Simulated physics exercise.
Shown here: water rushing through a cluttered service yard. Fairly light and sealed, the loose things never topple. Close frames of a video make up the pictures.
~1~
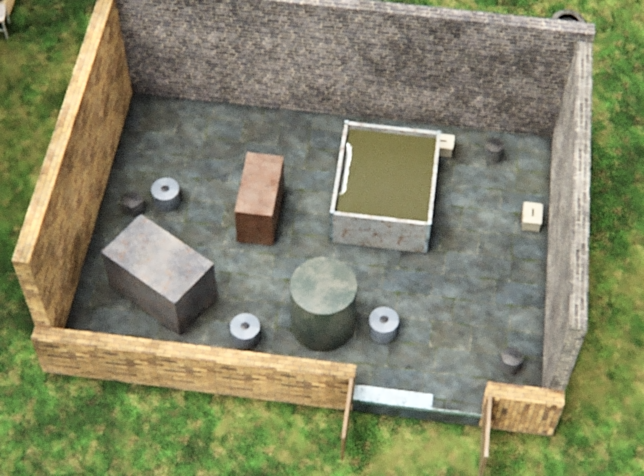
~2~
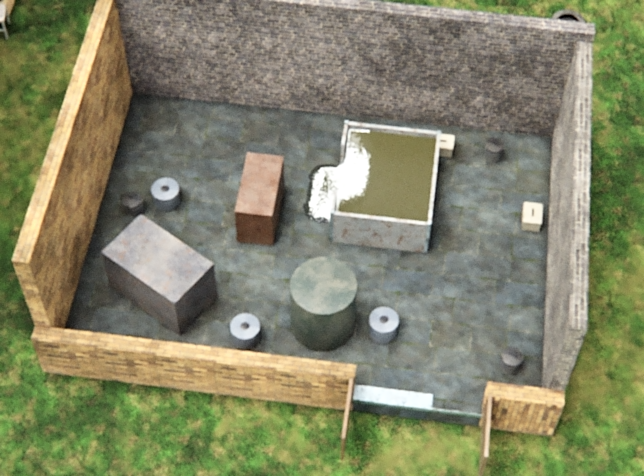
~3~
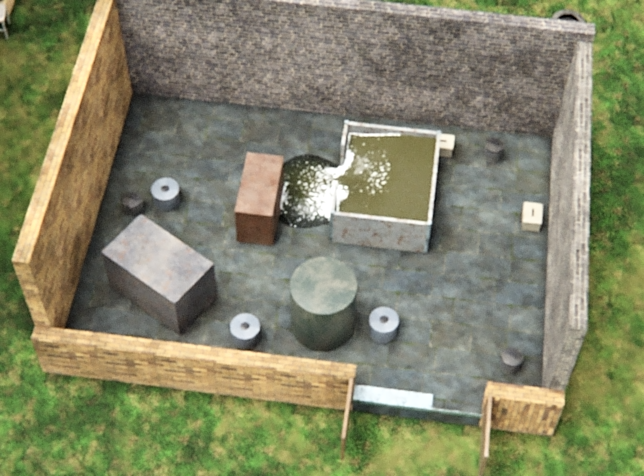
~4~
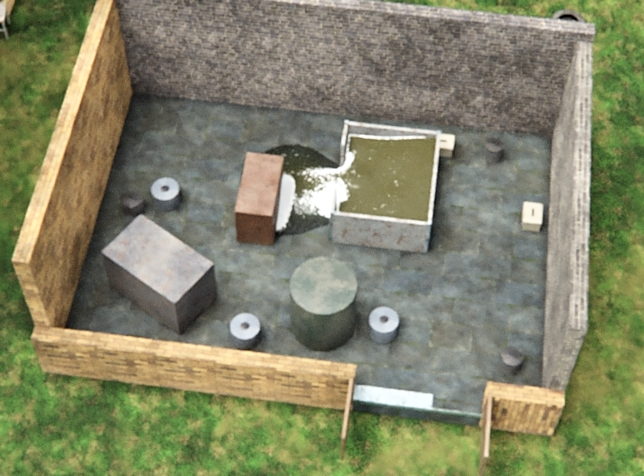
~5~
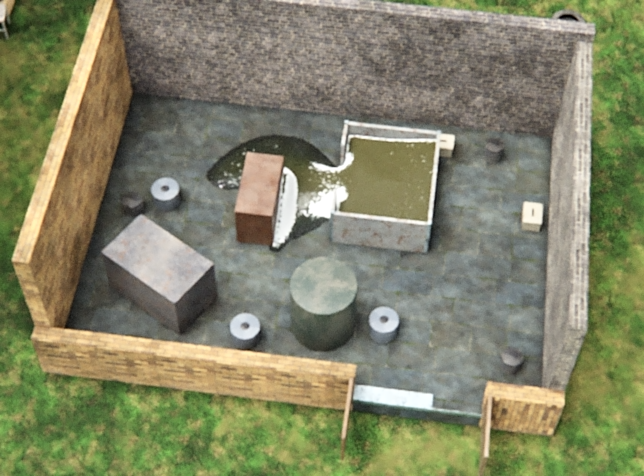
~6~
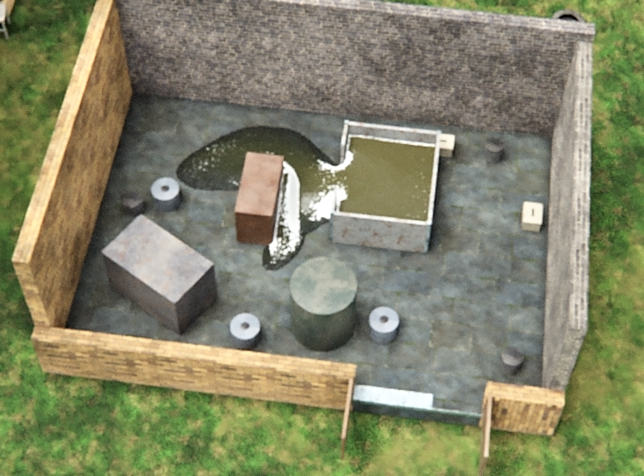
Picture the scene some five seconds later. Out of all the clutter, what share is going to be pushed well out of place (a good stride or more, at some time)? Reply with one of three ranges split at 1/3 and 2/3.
1/3 to 2/3.
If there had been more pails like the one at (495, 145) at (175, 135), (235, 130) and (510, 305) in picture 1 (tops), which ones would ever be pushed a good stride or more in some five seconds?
Each in turn: Pushed clear, pushed clear, stays in place.
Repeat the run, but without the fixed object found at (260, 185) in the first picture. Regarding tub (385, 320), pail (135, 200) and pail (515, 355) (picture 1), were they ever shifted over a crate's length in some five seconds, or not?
As listed: Not that far, pushed that far, under that.
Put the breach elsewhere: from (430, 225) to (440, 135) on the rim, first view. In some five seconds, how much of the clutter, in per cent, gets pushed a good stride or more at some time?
That works out to about 50 per cent of them.
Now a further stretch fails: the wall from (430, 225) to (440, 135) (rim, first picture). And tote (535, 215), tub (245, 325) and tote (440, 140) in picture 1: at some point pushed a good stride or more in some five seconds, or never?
In turn: Cleared that distance, stayed short, cleared that distance.
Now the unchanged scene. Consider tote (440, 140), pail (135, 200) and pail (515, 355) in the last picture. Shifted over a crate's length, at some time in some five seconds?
Short of that, goes that far, short of that.
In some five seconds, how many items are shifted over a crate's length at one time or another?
3.
A moment on, 0 of 8 are well off their spots; 0 afloat.
Next, 0 of 8 are well off their spots; 0 afloat.
Later, 3 of 8 are well off their spots; 0 afloat.
In the end, 3 of 8 are well off their spots, and 3 have been at some point; 2 afloat.
